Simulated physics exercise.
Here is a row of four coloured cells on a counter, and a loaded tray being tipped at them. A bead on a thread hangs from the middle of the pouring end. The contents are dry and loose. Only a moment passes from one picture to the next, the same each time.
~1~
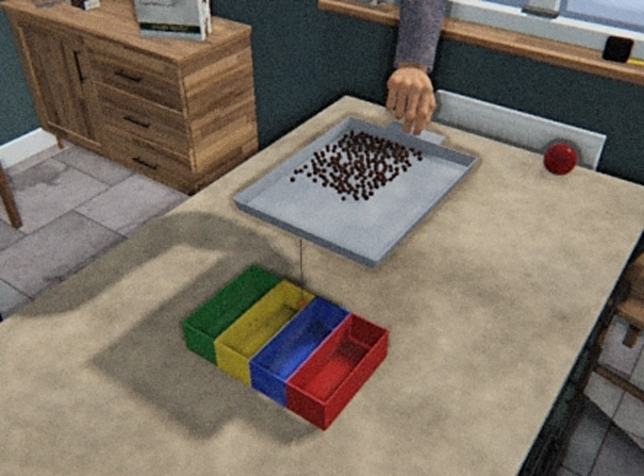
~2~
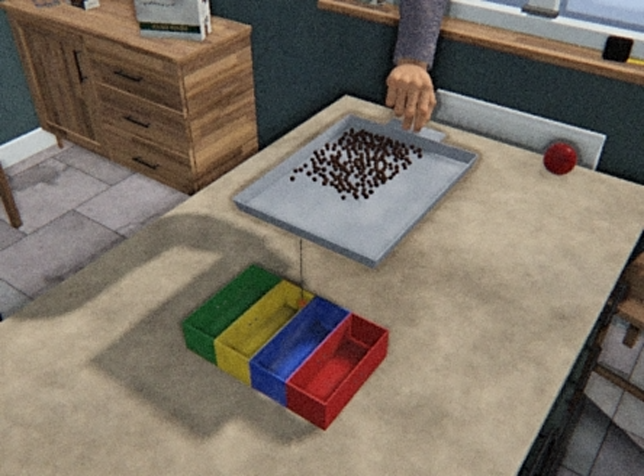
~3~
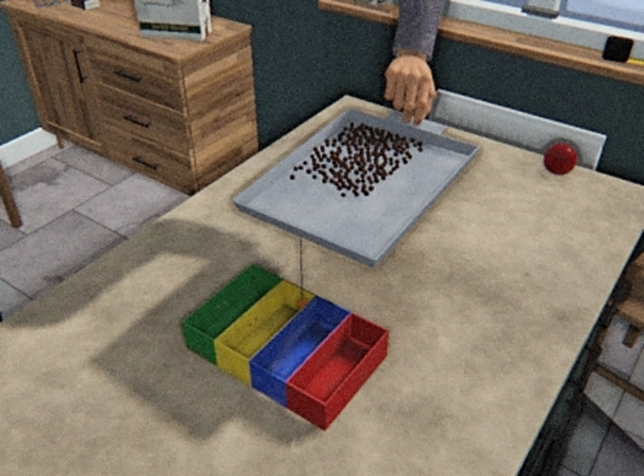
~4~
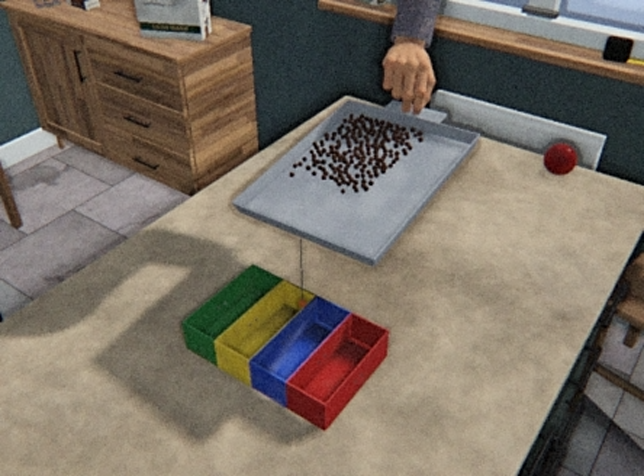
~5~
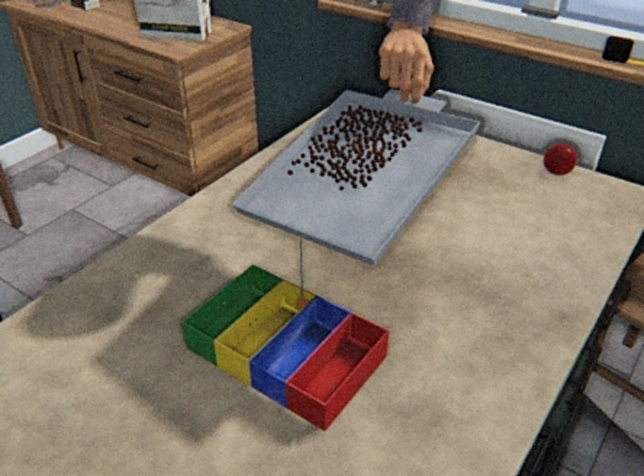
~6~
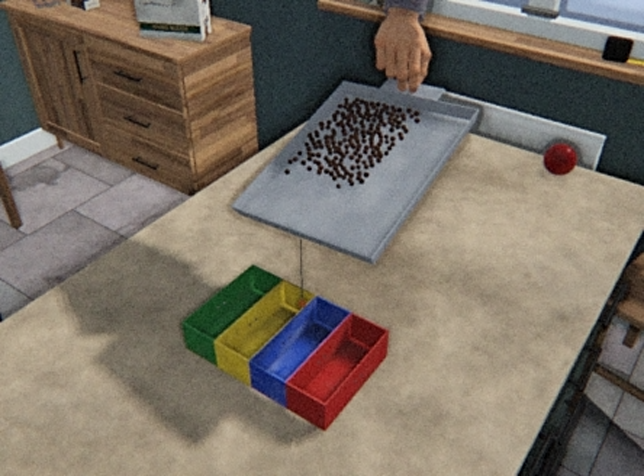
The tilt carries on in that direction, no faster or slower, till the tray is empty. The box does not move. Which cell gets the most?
Most goes to the green cell.
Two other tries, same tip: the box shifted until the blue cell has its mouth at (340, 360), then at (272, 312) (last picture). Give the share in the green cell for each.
Near 10 % and 10 %.
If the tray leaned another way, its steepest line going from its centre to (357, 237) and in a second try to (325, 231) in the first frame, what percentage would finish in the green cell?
First some 0, then 10 per cent.
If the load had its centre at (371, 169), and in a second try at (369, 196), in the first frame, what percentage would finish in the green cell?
Roughly 70 per cent, and 50 per cent.
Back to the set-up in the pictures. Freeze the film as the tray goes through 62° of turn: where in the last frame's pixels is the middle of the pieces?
Roughly at (254, 222).
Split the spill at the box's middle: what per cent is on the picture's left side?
Roughly 100 in a hundred.
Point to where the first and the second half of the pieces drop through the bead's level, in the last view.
First near (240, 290), later near (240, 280).
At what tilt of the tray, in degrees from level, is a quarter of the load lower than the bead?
Around 60° of tilt.
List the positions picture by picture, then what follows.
The first frame shows corners of the pouring end near (238, 198) and (375, 257), level; middle of the load near (361, 163), allspice berries; bead on its thread near (303, 303); green cell near (200, 342); yellow cell near (233, 361); blue cell near (268, 382); red cell near (306, 404).
The second frame shows corners of the pouring end near (238, 198) and (374, 257), level; middle of the load near (361, 161).
The third frame shows corners of the pouring end near (237, 199) and (374, 256), tipped barely, lowest at the left corner; middle of the load near (361, 156).
The fourth frame shows corners of the pouring end near (237, 201) and (373, 255), tipped a little, lowest at the left corner; middle of the load near (361, 150).
The fifth frame shows corners of the pouring end near (236, 203) and (372, 255), tipped a little, lowest at the left corner; middle of the load near (359, 143).
The sixth frame shows corners of the pouring end near (236, 205) and (371, 254), tipped clearly, lowest at the left corner; middle of the load near (356, 138); green cell near (200, 342); yellow cell near (233, 361); blue cell near (268, 382); red cell near (306, 404).
Shortly afterwards, tray tipped steeply; near two thirds on the tray; a little in the green cell; a little in the yellow cell; a little falling or outside the box.
Next, tray tipped past a quarter turn; a little on the tray; near a third in the green cell; a little in the yellow cell; only a few in the blue cell; near a third falling or outside the box.
Some moments later, tray tipped past a quarter turn; near two thirds in the green cell; near a quarter in the yellow cell; only a few in the blue cell; a little falling or outside the box.
In the end, tray tipped past a quarter turn; near two thirds in the green cell; near a quarter in the yellow cell; only a few in the blue cell; none at all in the red cell; a little outside the box.
